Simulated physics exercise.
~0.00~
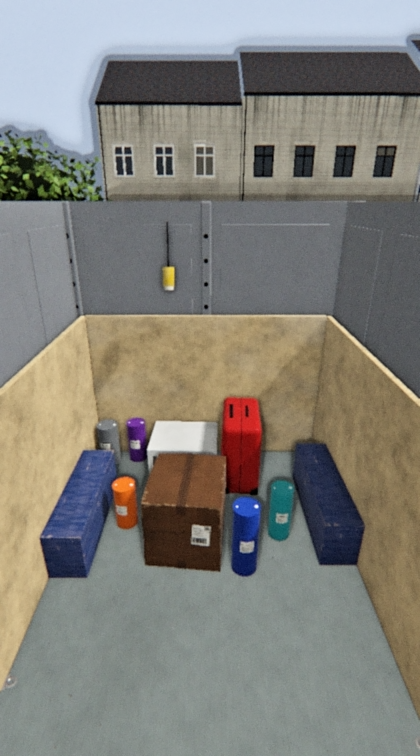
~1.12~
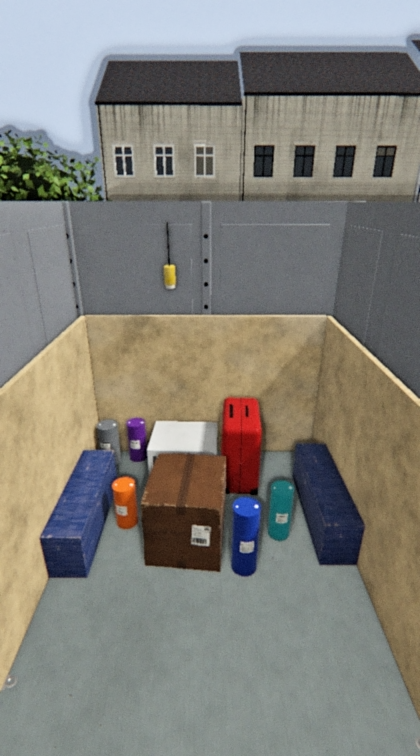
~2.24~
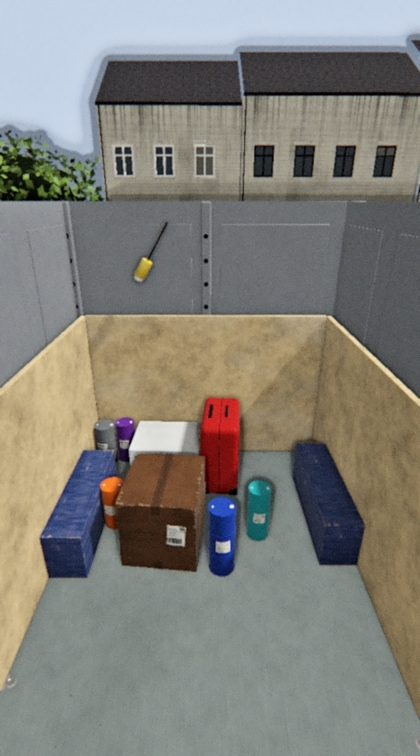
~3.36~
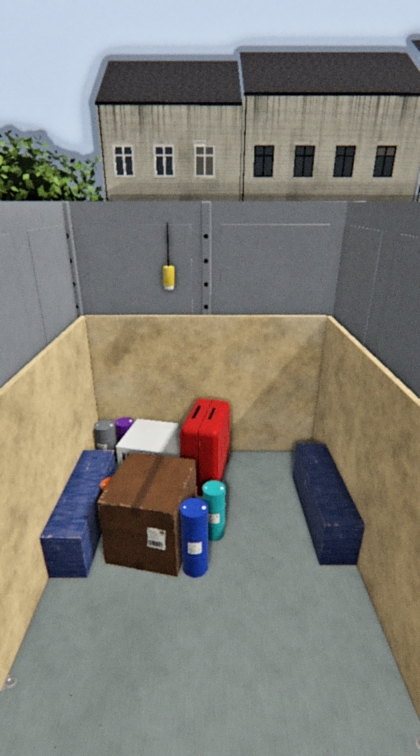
In a van's walled load bay, a red case, brown box, white chest, and blue and turquoise canisters stand still, then slide left as a hanging yellow object swings, ending upright and bunched near the left wheel box, with the orange canister mostly hidden behind the brown box.
